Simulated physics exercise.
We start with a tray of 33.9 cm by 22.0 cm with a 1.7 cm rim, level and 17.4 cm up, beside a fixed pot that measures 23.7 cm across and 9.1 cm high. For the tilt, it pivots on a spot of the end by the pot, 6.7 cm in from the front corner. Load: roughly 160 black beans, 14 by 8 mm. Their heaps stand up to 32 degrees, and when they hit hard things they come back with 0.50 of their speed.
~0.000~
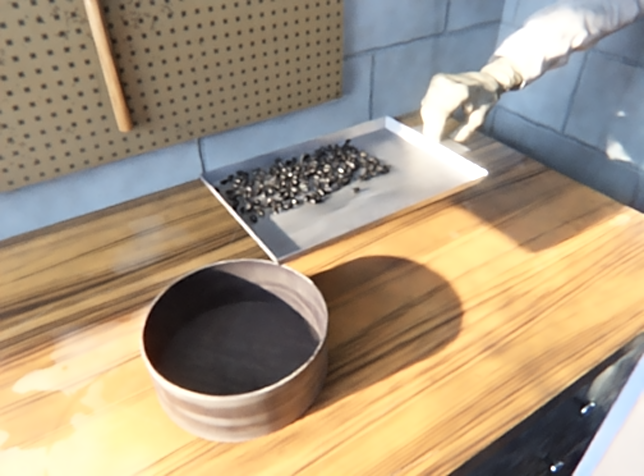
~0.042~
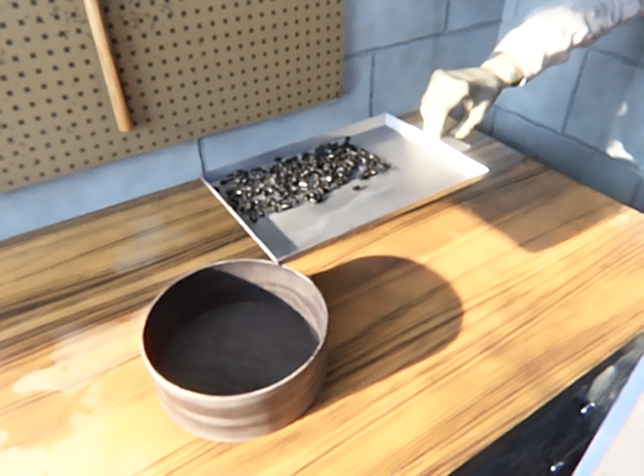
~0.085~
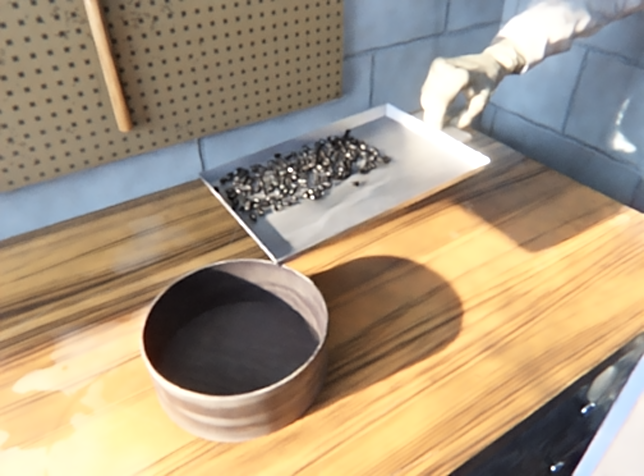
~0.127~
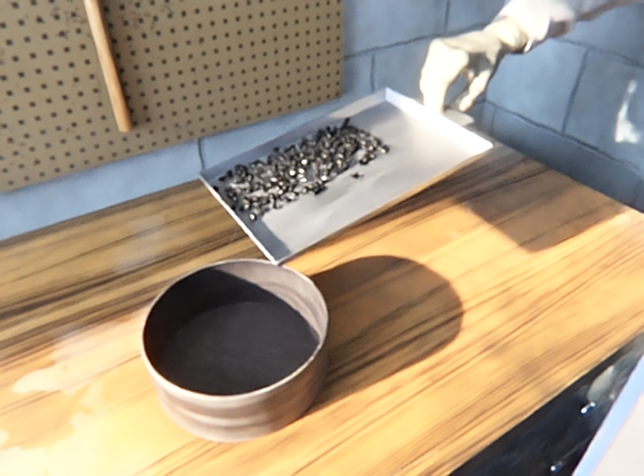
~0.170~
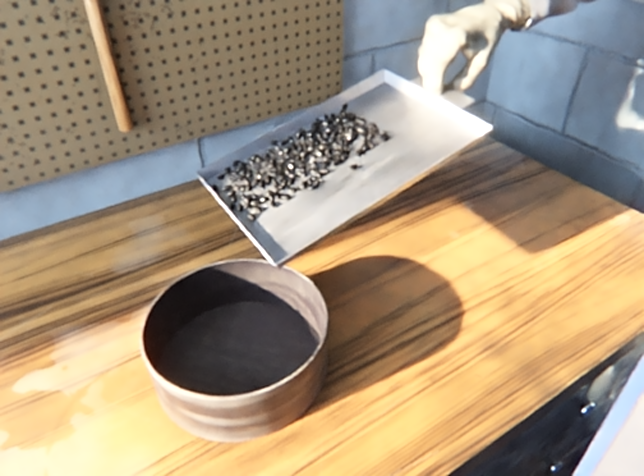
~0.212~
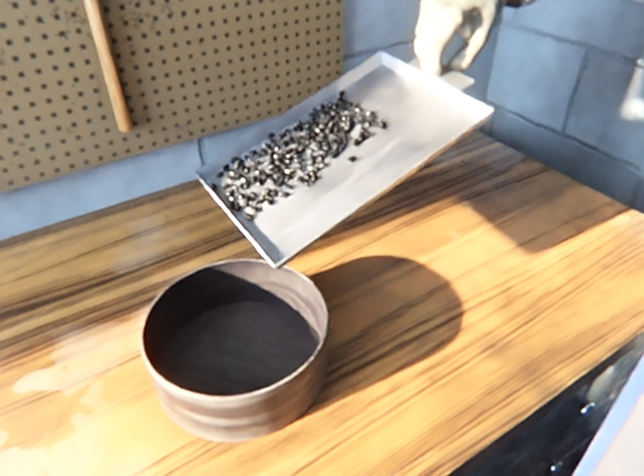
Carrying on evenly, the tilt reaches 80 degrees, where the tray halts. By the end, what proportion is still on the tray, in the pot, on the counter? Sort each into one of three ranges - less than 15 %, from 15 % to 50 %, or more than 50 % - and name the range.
Ranges: Left on the tray: Less than 15 %; pot: More than 50 %; counter: From 15 % to 50 %.
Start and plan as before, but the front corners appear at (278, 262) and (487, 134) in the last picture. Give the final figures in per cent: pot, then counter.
Split: Pot = 100, counter = 0.
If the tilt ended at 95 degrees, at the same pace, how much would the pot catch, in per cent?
Then about 75 per cent.
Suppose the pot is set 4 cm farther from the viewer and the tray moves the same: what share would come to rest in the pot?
About 90 %.
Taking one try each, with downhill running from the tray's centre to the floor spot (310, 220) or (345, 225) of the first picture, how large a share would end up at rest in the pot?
I'd put it at roughly 100 per cent for the first tilt and roughly 90 per cent for the second.
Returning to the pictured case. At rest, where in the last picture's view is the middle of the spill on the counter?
Spill centre at rest: About (127, 334).
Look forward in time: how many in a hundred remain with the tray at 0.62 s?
Roughly 75 per cent.
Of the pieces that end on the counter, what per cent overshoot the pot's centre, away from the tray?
Share past the middle: Roughly 90 percent.
Then, at 0.46 s, tilt 50 degrees; the tray holds 100 %, the pot 0 %.
After 0.62 s, tilt 70 degrees; the tray holds 75 %, the pot 0 %.
After 0.91 s, tilt 80 degrees; the tray holds 0 %, the pot 70 %.
In the end, at 2.3 s, tray 0 %, pot 75 %, counter 25 %.
